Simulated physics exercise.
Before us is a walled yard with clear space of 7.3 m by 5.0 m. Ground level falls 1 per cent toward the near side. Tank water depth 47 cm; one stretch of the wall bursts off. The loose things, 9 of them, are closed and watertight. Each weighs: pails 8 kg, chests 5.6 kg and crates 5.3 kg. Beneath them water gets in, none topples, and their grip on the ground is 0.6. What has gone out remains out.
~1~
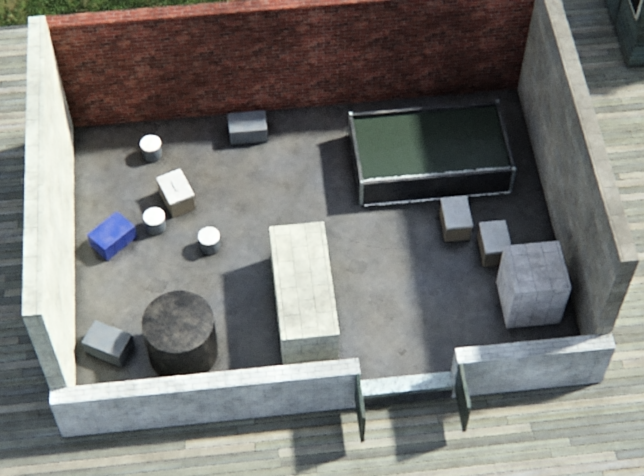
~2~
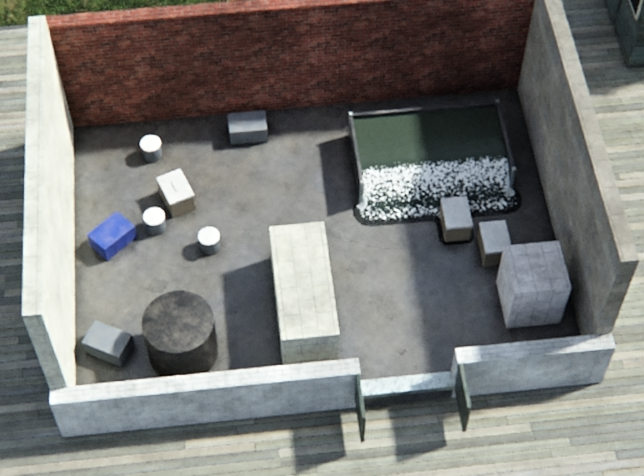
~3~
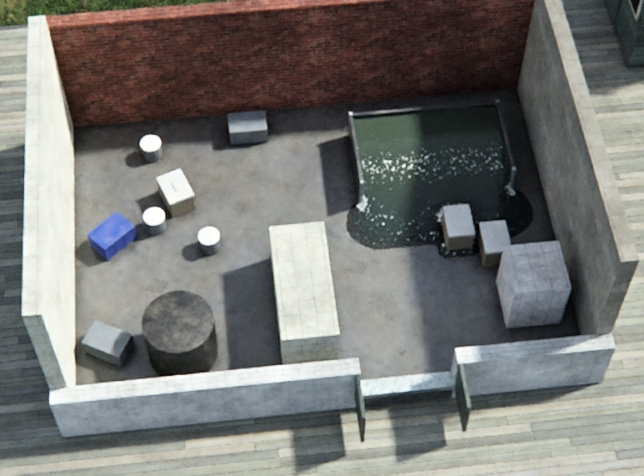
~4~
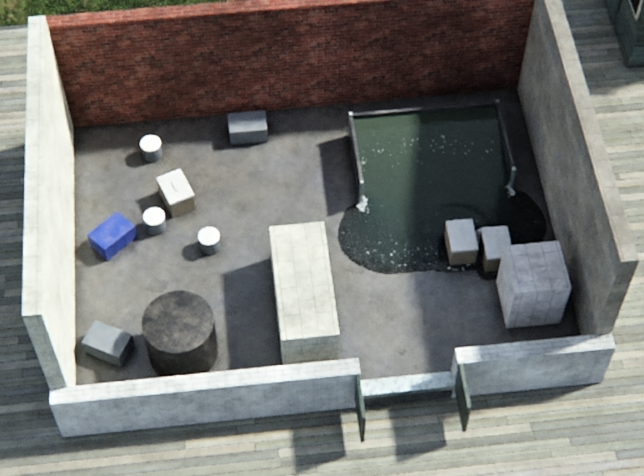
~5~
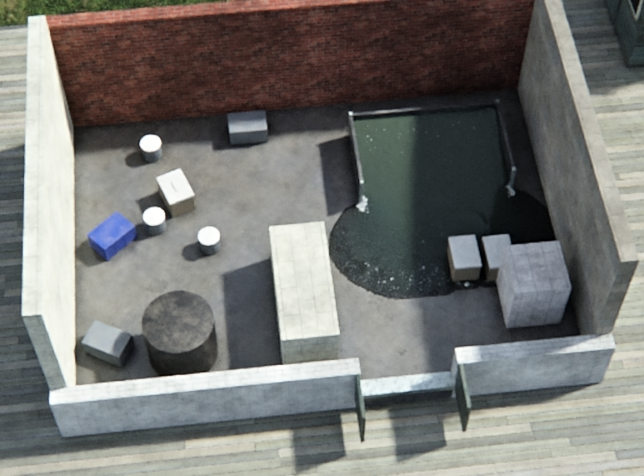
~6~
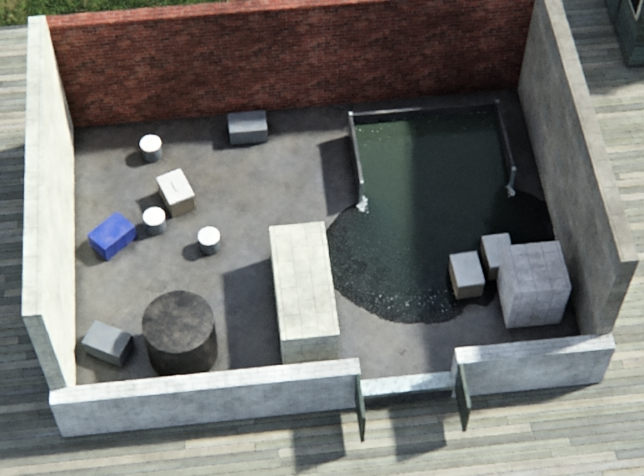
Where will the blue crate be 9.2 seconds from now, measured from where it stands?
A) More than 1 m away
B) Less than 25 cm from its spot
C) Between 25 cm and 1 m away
B.
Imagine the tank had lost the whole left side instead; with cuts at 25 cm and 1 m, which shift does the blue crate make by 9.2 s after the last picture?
Outcome for the blue crate: Long-distance displacement.
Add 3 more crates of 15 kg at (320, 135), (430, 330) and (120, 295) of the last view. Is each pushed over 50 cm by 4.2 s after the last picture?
Going one by one: Not far enough, too far, not far enough.
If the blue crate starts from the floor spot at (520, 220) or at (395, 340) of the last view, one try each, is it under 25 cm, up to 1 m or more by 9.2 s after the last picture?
Well, the first time it covers a big distance, and the second time it covers a big distance.
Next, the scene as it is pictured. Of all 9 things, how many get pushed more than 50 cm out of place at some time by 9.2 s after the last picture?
The number is 2.
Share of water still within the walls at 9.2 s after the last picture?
Somewhere near 52 percent, give or take.
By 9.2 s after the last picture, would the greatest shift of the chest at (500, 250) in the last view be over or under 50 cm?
It ends up outside the limit.
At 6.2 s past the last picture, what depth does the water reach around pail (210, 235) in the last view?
Roughly 1 cm.
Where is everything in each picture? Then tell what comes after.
In the first frame, the blue crate at (111, 230), on the bottom; water covers 3.0 m2; 0 of 9 have shifted.
In the second frame, the blue crate at (111, 230) rests on the ground; water covers 4.1 m2; 0 of 9 have shifted.
In the third frame, the blue crate at (111, 230), on the bottom; 5.2 m2 under water; 1 of 9 have shifted.
In the fourth frame, the blue crate at (111, 230), on the bottom; water covers 6.5 m2; 2 of 9 have shifted.
In the fifth frame, the blue crate at (111, 230) rests on the ground; 8.1 m2 under water; 2 of 9 have shifted.
In the sixth frame, the blue crate at (111, 230) rests on the ground; water covers 9.5 m2; 2 of 9 have shifted.
Then, 1.2 s after the last picture the blue crate is near (111, 230), 0.0 m from its start, aground; 0 of 9 are out; 2 afloat.
Then, 3.8 s after the last picture the blue crate is near (111, 230), 0.0 m from its start, aground; 0 of 9 are out; 2 afloat.
Then, 6.2 s after the last picture the blue crate is near (111, 230), 0.0 m from its start, aground; 2 of 9 are out; 0 afloat.
Then, 9.2 s after the last picture the blue crate is near (111, 230), 0.0 m from its start, aground; 2 of 9 are out; 0 afloat.
